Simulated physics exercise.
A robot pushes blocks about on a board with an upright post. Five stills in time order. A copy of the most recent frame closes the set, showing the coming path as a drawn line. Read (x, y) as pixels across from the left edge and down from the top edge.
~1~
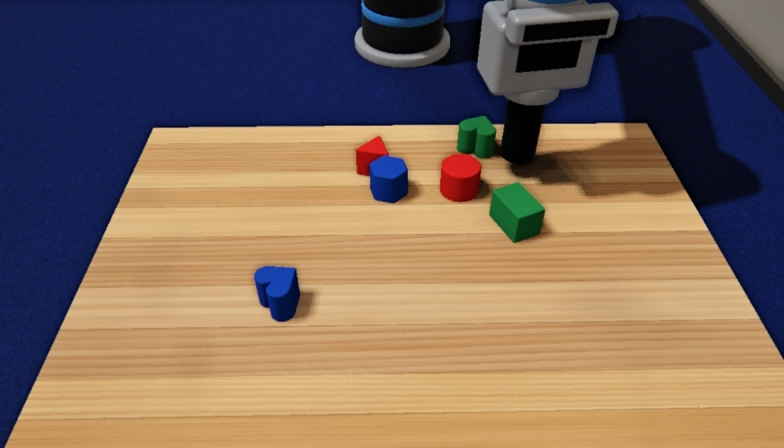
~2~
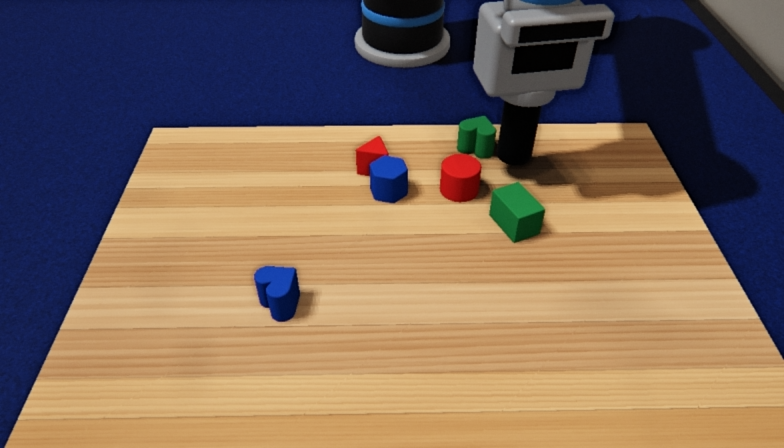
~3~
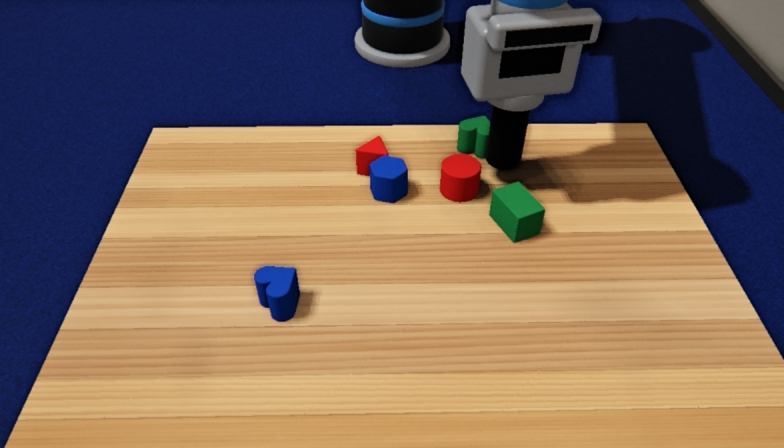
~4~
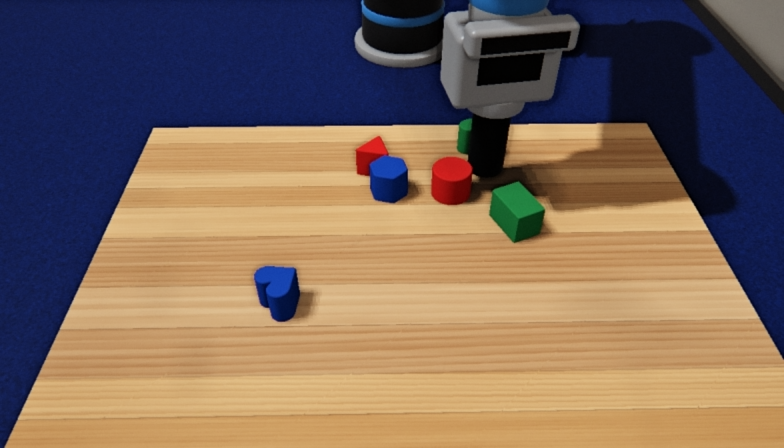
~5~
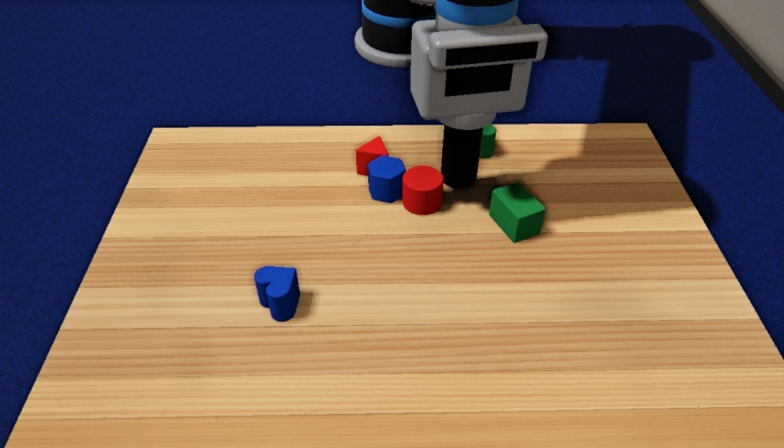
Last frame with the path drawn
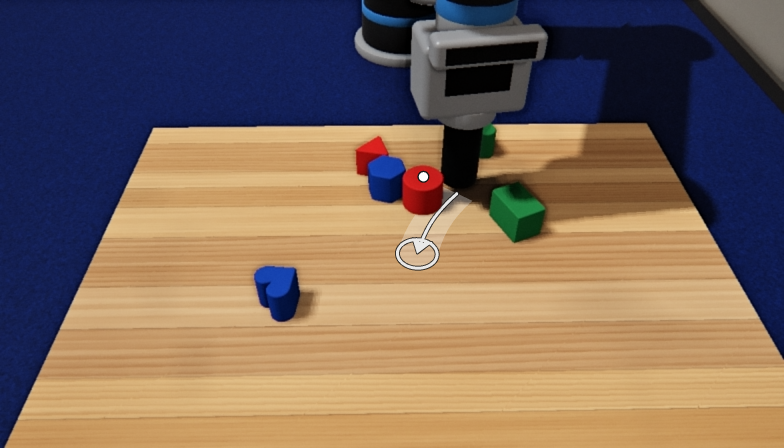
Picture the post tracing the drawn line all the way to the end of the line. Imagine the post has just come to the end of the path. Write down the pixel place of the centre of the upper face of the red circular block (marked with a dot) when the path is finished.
My prediction: (391, 192).
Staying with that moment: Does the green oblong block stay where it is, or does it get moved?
The green oblong block keeps its place.
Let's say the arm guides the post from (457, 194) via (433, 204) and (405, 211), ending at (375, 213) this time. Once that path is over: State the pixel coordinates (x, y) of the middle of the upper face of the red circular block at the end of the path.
It will end up at (337, 198).
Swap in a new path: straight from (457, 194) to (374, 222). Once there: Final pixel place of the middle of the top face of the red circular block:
By then it is at (333, 203).
Path on the board, from (457, 194) via (433, 220), ending at (417, 254); the dot is on the red circular block.
The first path, step by step. Halfway along, post at (434, 204); blue hexagonal block at (380, 166), turned 15° clockwise; red circular block at (394, 190).
At the end, post at (418, 238); blue hexagonal block at (380, 166), turned 15° clockwise; red circular block at (391, 192); green oblong block in place.
